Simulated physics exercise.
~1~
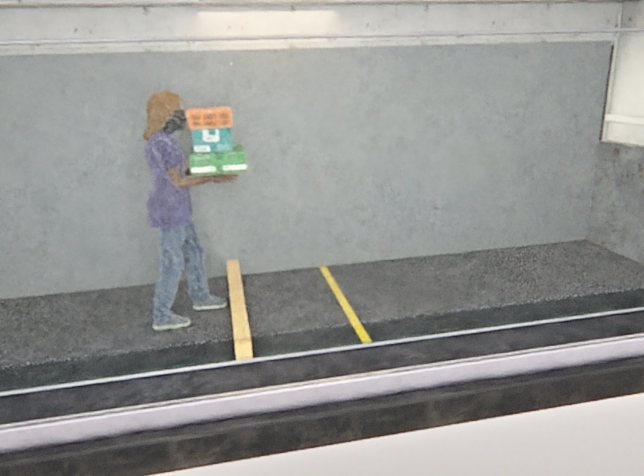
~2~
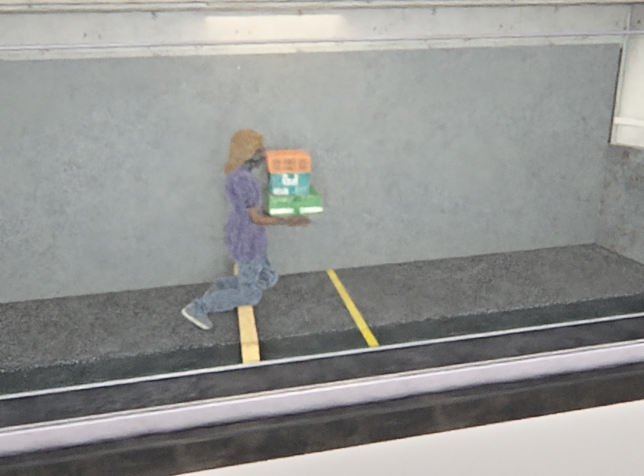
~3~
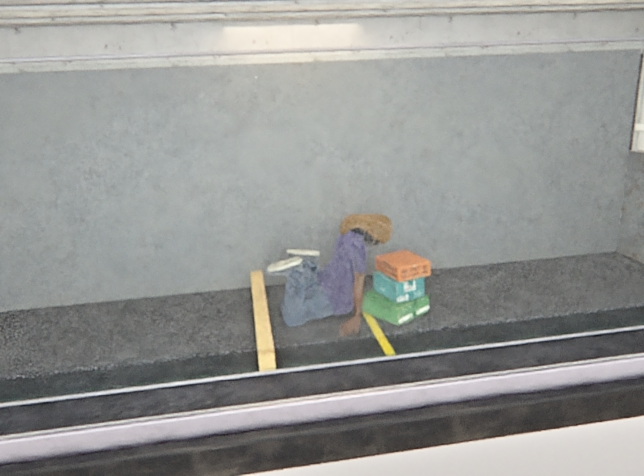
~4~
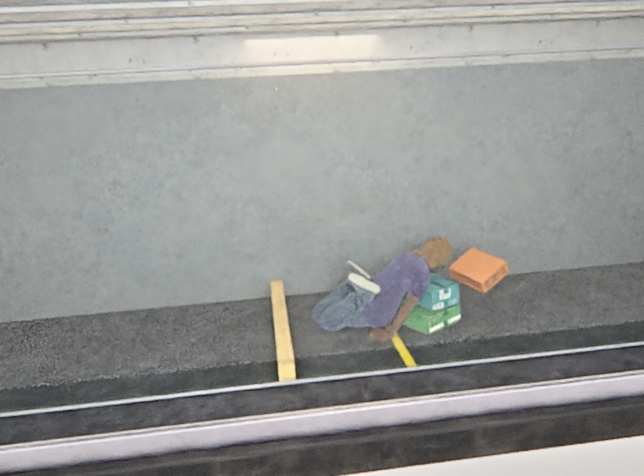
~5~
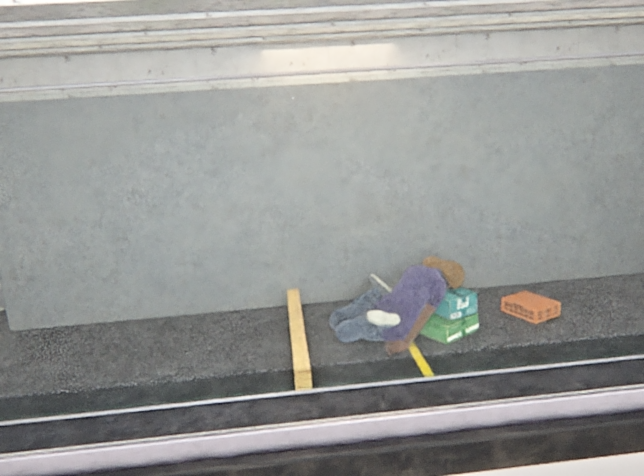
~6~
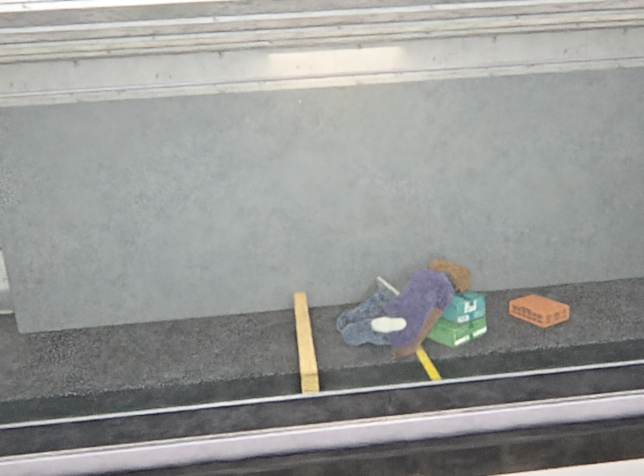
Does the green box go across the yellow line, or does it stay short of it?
The green box goes across the yellow line, coming to rest just to the right of it beneath the teal one.
